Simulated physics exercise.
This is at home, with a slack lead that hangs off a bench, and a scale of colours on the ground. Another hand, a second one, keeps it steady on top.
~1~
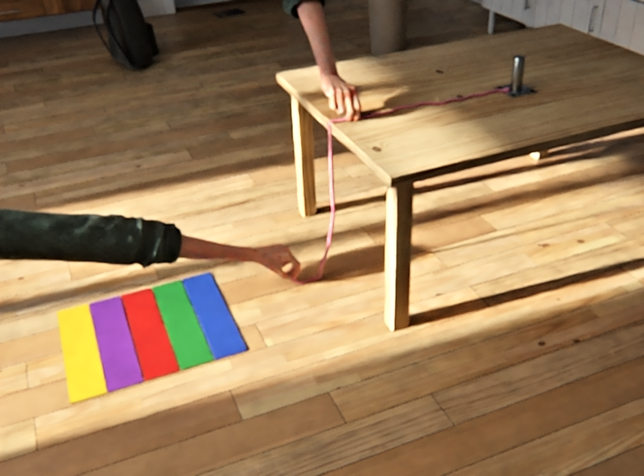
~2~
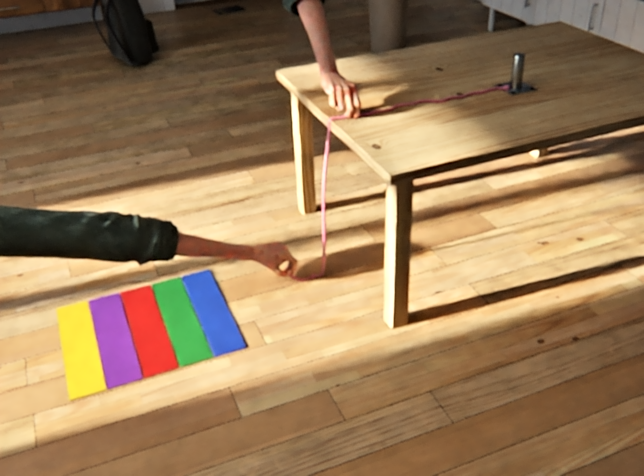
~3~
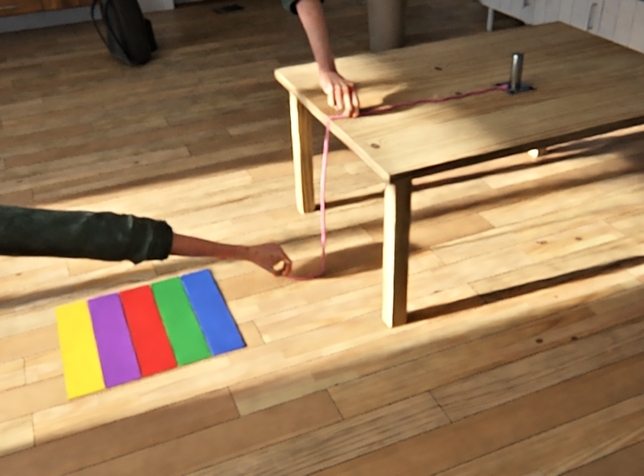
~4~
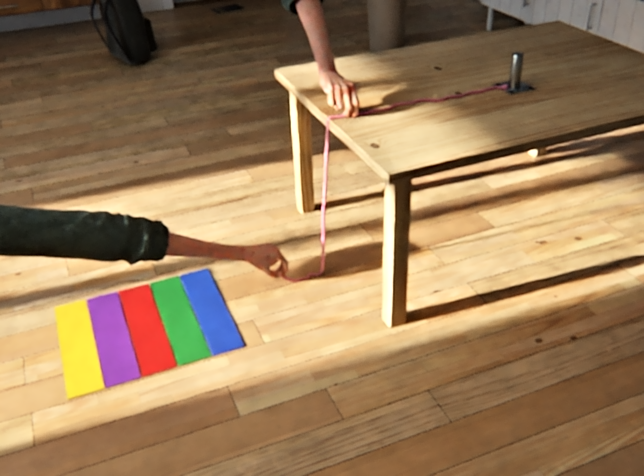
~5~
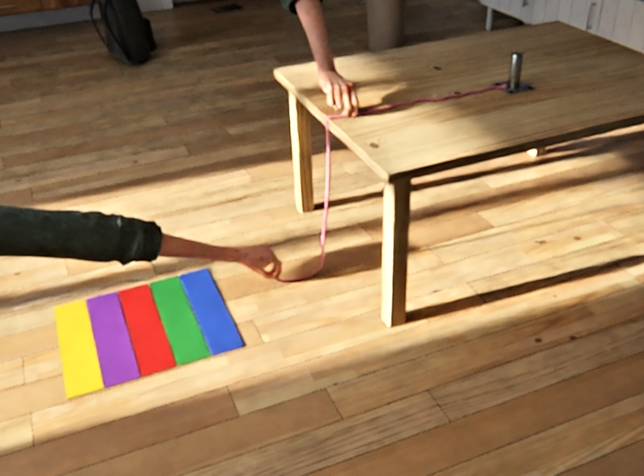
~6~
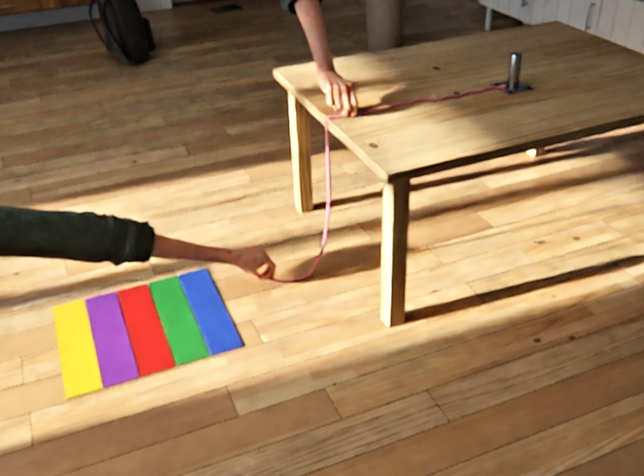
A hand in a dark green sleeve reaches in from the left and holds the end of a pinkish-red cord above a sunlit wooden floor, seen from above at an angle. The cord hangs slack from a wooden table at right, where another hand presses it near a small metal post, beside yellow, purple, red, green and blue strips. The lower hand draws the cord's end slightly left.
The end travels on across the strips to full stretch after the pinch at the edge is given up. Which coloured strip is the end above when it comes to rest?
The green one.
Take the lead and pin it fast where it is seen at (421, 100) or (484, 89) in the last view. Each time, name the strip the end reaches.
Strip by try: Green / green.
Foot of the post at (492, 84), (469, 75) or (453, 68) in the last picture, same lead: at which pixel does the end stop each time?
(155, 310), (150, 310) and (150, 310).
Early on, end near (229, 288); short of the strips.
Midway, end near (193, 297); over blue.
At the end of the slack, end near (173, 303); over green. It gets as far as the green strip.
